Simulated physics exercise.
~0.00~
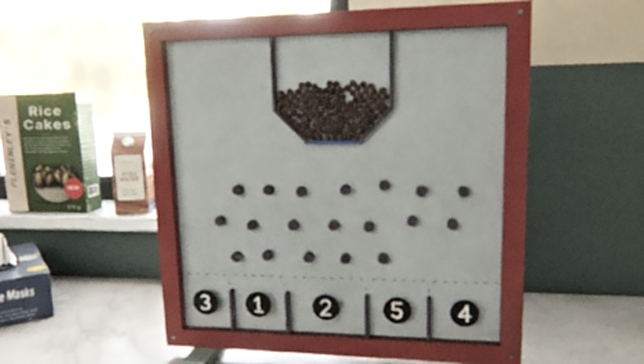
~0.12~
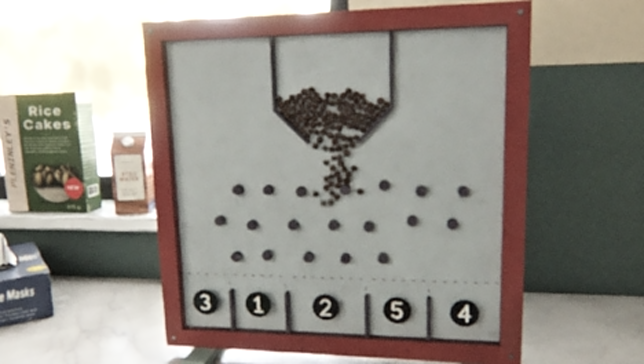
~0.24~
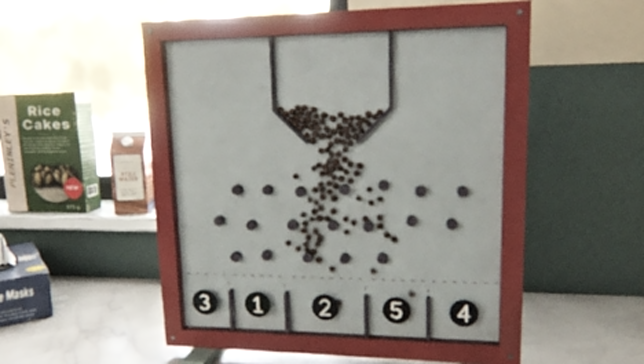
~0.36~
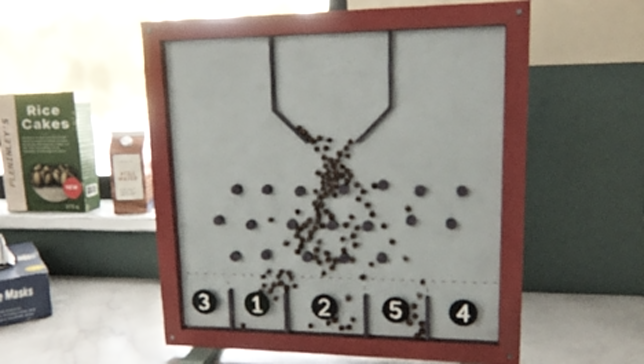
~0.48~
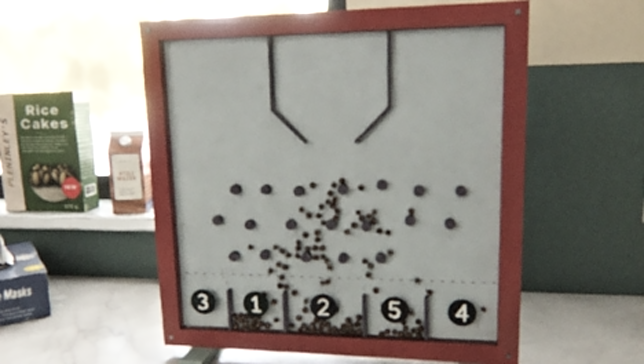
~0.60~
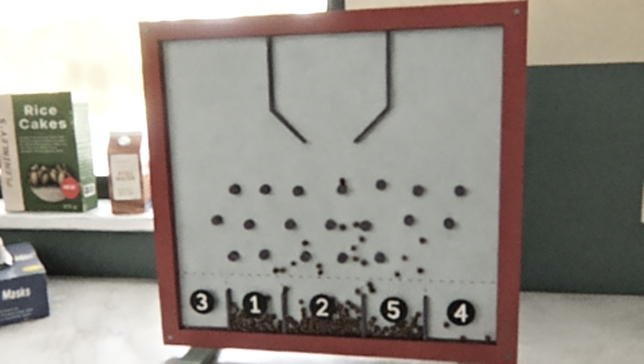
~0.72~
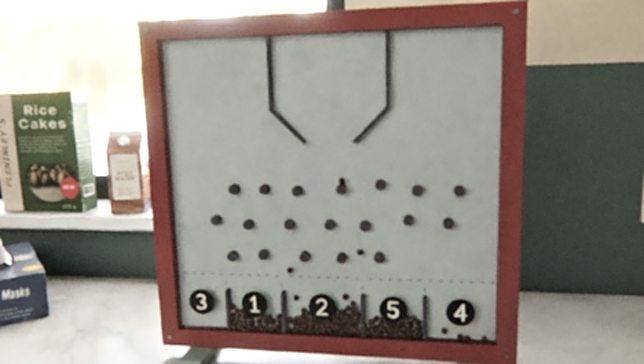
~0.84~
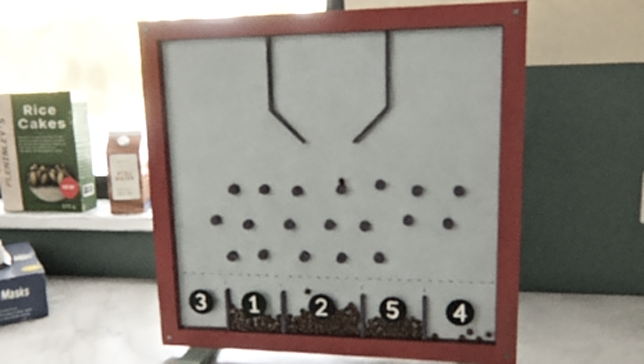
On a pale counter beside a rice cakes box, small dark beads pour from a hopper in a red-framed board, scatter down through rows of pegs and settle in the numbered bins, mostly the middle one, with a few at far right and the far-left bin empty.
